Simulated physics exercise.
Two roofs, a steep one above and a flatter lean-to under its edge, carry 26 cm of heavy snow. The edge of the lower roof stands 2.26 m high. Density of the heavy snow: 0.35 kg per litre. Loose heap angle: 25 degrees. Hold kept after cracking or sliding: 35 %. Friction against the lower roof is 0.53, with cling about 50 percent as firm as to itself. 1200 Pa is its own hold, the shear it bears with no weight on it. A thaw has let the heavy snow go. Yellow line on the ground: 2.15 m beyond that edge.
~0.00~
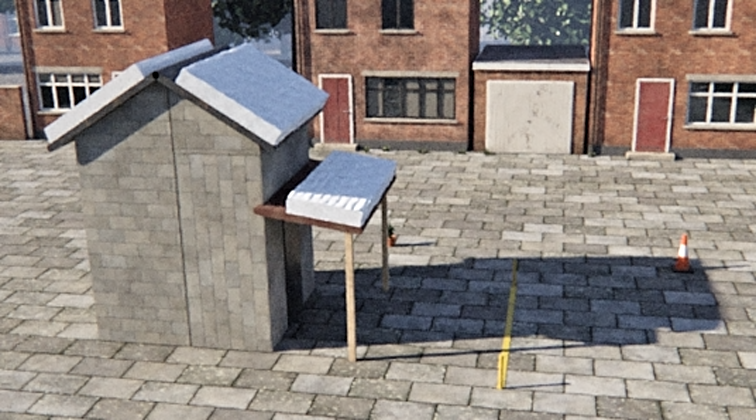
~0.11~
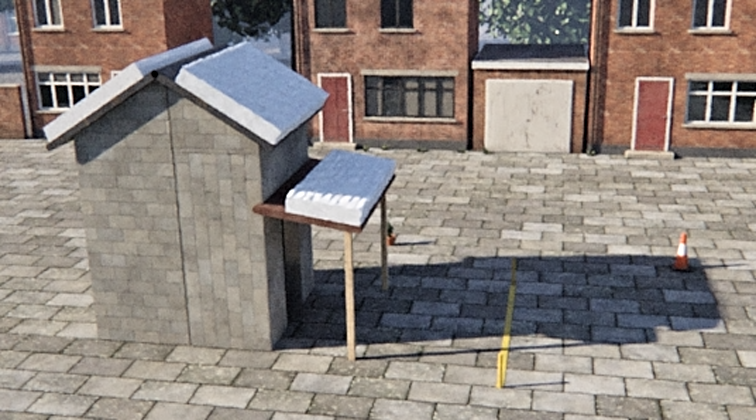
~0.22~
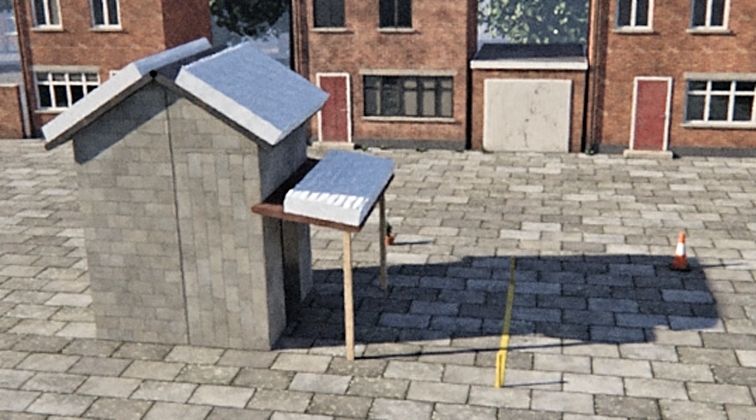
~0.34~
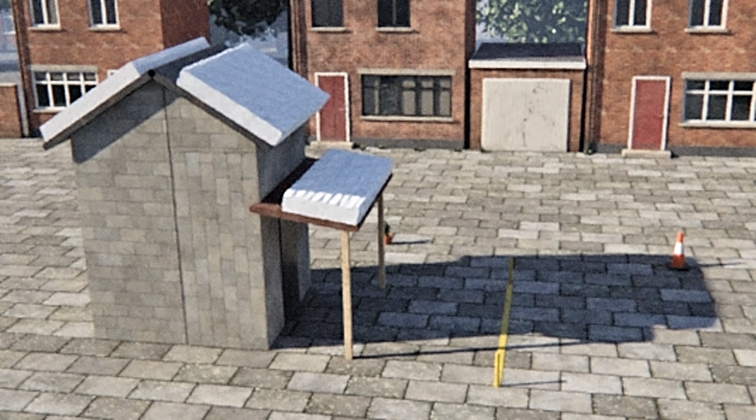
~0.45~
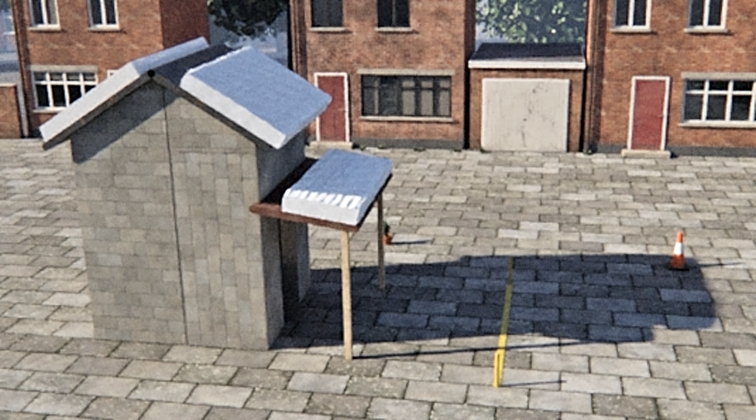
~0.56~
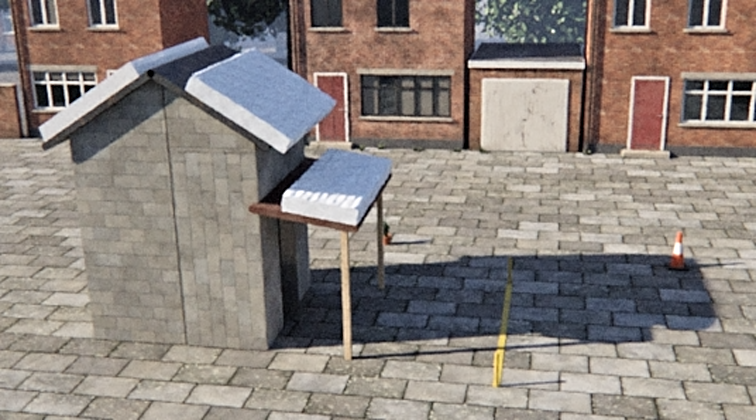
Snow slab on the steep upper roof of a small block building slowly sliding down past its edge above a snow-covered lean-to.
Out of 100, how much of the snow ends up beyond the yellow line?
Roughly 0 out of 100.
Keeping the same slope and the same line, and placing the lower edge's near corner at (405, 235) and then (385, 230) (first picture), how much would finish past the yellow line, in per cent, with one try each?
Close to 0 % on the first try, close to 0 % on the next.
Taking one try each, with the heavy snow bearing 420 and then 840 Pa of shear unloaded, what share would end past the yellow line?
Expect about 7 in a hundred, then about 0 in a hundred.
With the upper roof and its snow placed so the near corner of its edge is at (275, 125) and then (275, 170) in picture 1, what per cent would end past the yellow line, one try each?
0 per cent, then 0 per cent.
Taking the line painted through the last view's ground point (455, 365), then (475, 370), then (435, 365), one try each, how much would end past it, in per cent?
0 %, 0 %, 6 %.
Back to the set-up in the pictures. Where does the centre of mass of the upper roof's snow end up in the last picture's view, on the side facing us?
It sits close to (374, 309) in the last view.
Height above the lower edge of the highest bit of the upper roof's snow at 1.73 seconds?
It sits some 0.8 m above the lower edge at that time.
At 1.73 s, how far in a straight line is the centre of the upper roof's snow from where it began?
It is around 2.0 m from where it started.
By 1.10 s, none is below the lower edge and 0 % is past the line.
By 1.73 s, none is below the lower edge and 0 % is past the line.
By 2.37 s, 19 % is below the lower edge and 0 % is past the line.
By 3.00 s, 36 % is below the lower edge and 0 % is past the line.
By 5.10 s, at the end, 47 % is below the lower edge and 0 % is past the line.
